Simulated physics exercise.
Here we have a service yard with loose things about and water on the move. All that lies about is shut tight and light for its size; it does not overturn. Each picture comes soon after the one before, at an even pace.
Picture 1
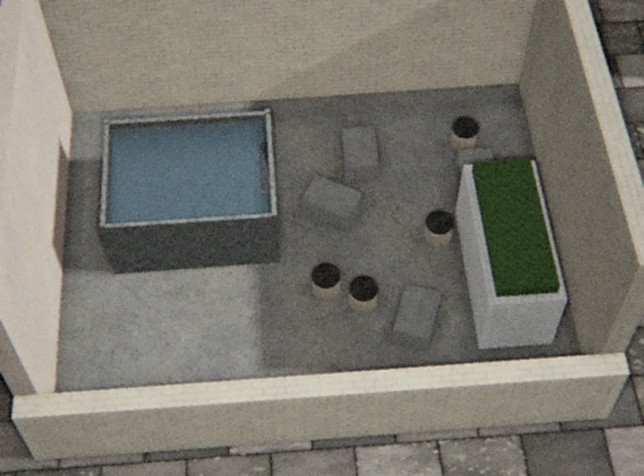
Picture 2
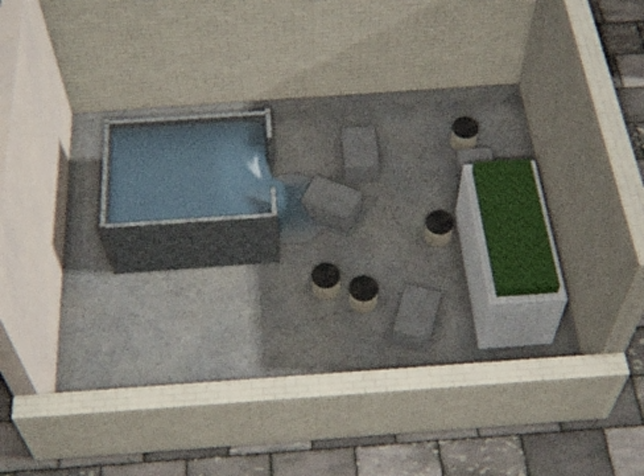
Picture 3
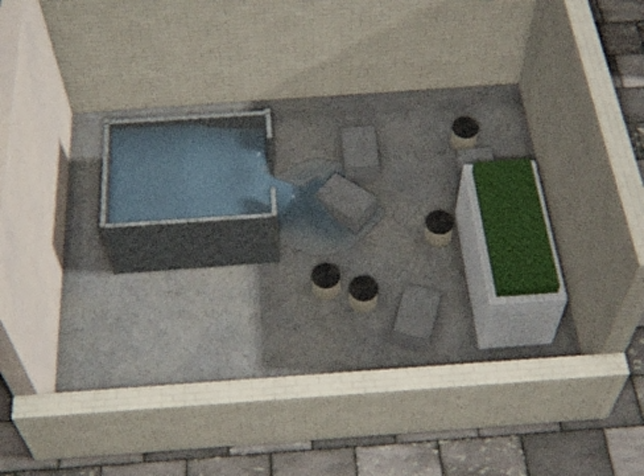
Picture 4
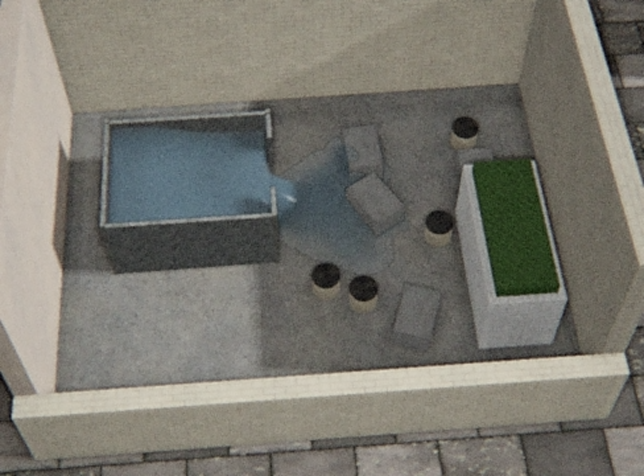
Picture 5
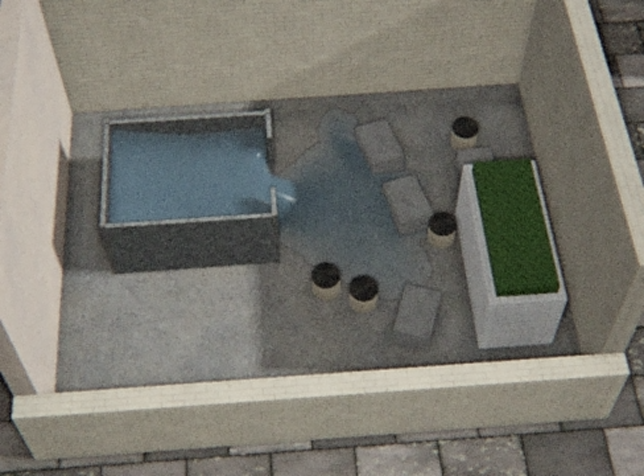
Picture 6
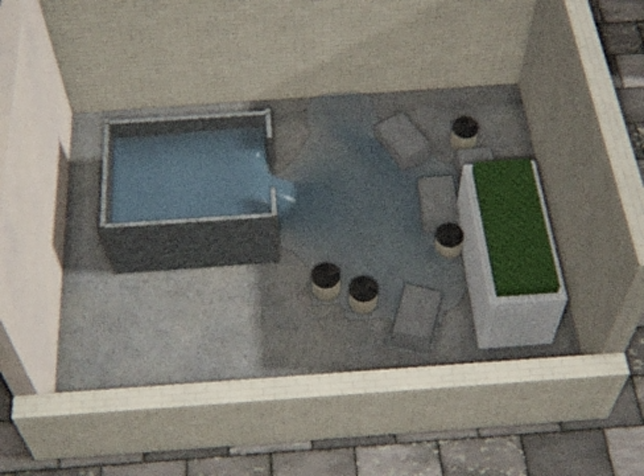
Raised water tank gushing through a gap in its right side, water spreading across a walled yard and pushing grey blocks rightward.
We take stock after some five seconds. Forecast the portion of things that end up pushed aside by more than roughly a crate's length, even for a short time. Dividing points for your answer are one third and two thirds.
Answer: A share of two thirds or more.
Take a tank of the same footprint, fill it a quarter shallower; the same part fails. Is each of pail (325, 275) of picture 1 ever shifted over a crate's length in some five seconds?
I reckon below that mark.
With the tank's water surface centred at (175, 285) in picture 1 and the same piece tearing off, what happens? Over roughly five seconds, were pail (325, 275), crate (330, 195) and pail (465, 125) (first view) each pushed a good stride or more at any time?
In order: Went well off, remained close by, went well off.
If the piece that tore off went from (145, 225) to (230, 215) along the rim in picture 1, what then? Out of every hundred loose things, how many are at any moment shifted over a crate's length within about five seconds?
It comes out at roughly 40 per cent.
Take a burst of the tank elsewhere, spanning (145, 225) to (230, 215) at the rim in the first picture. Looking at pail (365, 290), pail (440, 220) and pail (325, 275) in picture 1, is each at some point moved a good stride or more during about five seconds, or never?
The first: Went past that; the second: Went past that; the third: Fell short.
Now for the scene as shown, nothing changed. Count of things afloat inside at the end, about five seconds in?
It comes to 5.
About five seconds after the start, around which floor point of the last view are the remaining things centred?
About (351, 228).
A moment on, 2 of 8 are well off their spots; 2 afloat.
Next, 7 of 8 are well off their spots; 5 afloat.
Later, 6 of 8 are well off their spots; 5 afloat.
In the end, 5 of 8 are well off their spots, and 7 have been at some point; 5 afloat.
